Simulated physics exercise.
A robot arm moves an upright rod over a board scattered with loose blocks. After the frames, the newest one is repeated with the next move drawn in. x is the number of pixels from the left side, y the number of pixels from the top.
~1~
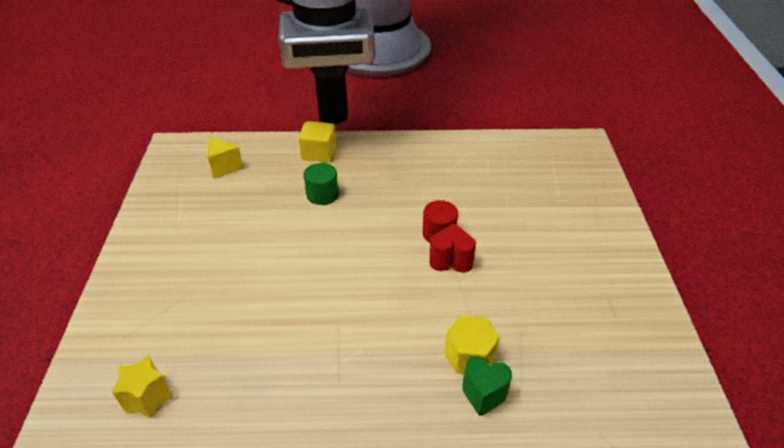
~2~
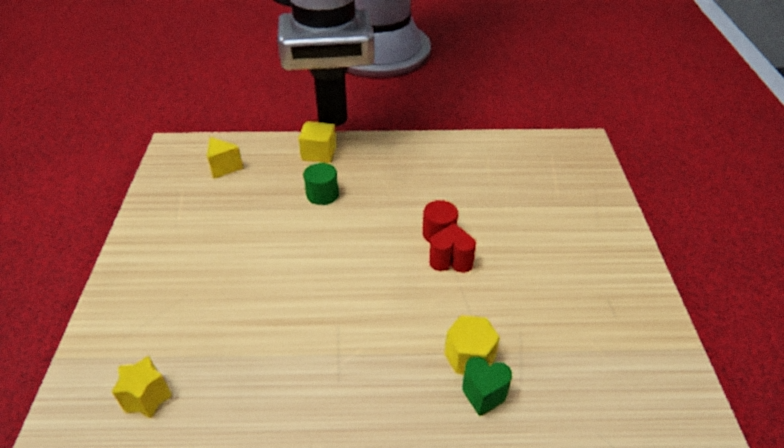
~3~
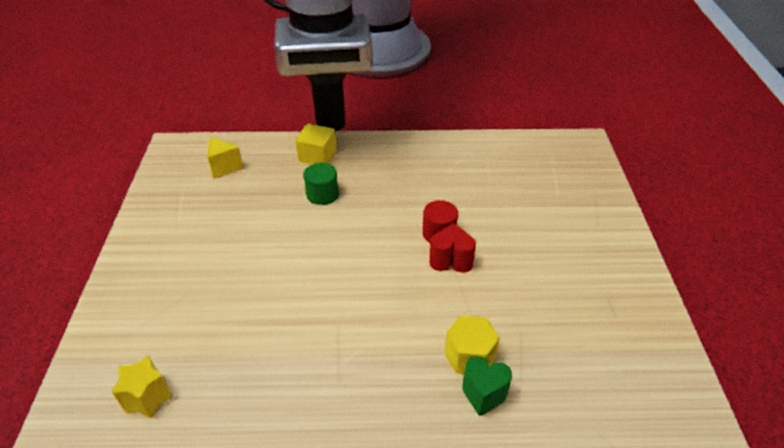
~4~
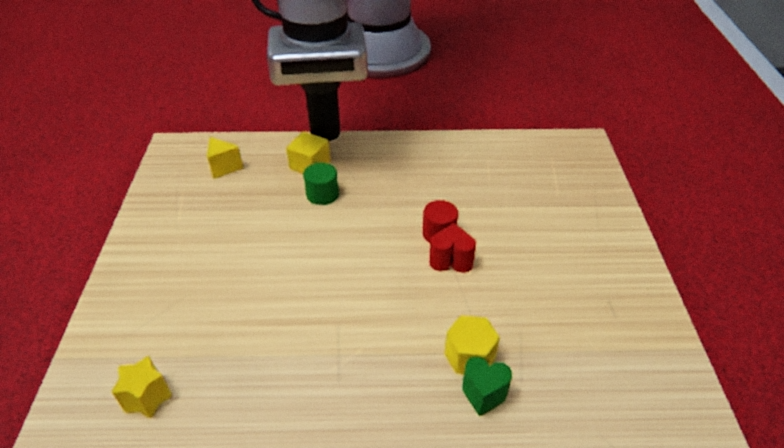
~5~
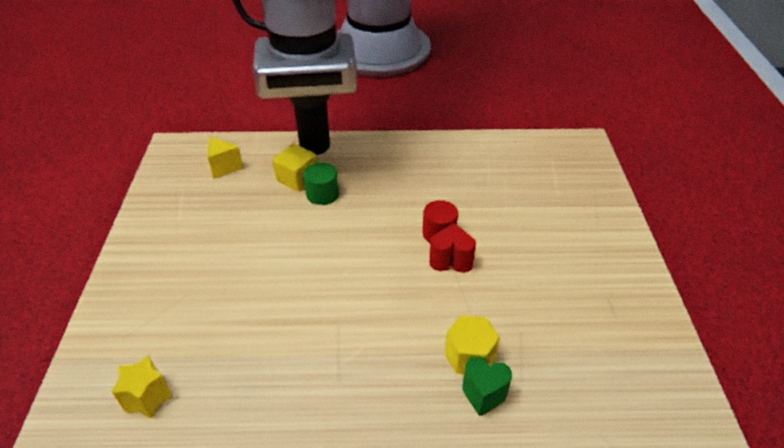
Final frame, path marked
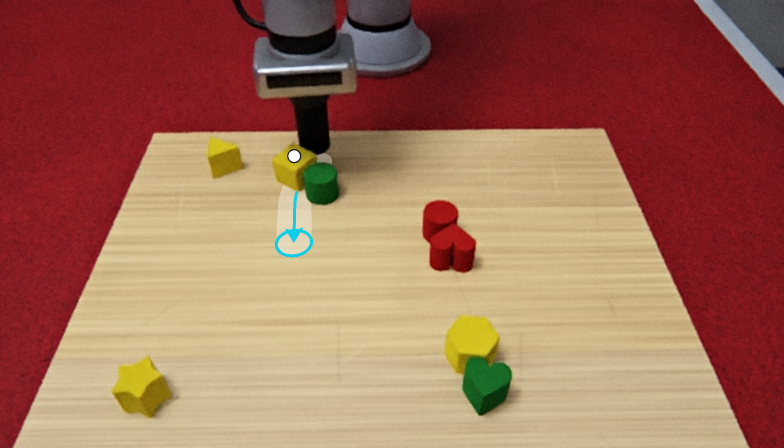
A robot arm lowers its rod and nudges the yellow cube slightly left and nearer.
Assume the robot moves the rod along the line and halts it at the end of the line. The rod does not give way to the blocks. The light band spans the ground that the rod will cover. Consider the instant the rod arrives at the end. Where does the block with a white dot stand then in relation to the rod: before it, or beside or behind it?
I'm fairly sure the block with a white dot slides away from the front of the rod at some point.
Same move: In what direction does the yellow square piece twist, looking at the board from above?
From the top, the block rotates clockwise.
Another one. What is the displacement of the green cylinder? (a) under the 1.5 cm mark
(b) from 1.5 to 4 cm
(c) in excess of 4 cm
Choice b: From 1.5 to 4 cm.
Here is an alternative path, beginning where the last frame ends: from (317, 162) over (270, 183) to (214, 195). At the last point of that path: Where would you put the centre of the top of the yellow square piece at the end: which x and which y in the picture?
I expect it at (248, 189).
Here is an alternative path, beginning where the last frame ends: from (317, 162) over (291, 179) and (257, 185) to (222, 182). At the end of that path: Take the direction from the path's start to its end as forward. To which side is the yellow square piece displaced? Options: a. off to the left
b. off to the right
It's a.
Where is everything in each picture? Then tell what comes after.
The first frame shows lower end of the rod (334, 117), tops of blocks, yellow triangular block (219, 146), yellow square piece (317, 131), green cylinder (320, 172).
The second frame shows rod (333, 118), blocks as before.
The third frame shows rod (331, 124), yellow square piece (315, 134).
The fourth frame shows rod (326, 133), yellow square piece (307, 143).
The fifth frame shows rod (315, 146), yellow triangular block (219, 146), yellow square piece (294, 156), green cylinder (320, 172).
The drawn path runs from (317, 162) through (295, 199) to (294, 243); the dot is on the yellow square piece.
The first path, step by step. One third of the way, rod (297, 170); yellow square piece (271, 180), turned 15° clockwise; green cylinder (321, 177).
Two thirds of the way, rod (292, 198); yellow square piece (256, 196), turned 50° clockwise; green cylinder (326, 190).
At the end, rod (291, 227); yellow triangular block not moved; yellow square piece (256, 197), turned 55° clockwise; green cylinder (326, 193).
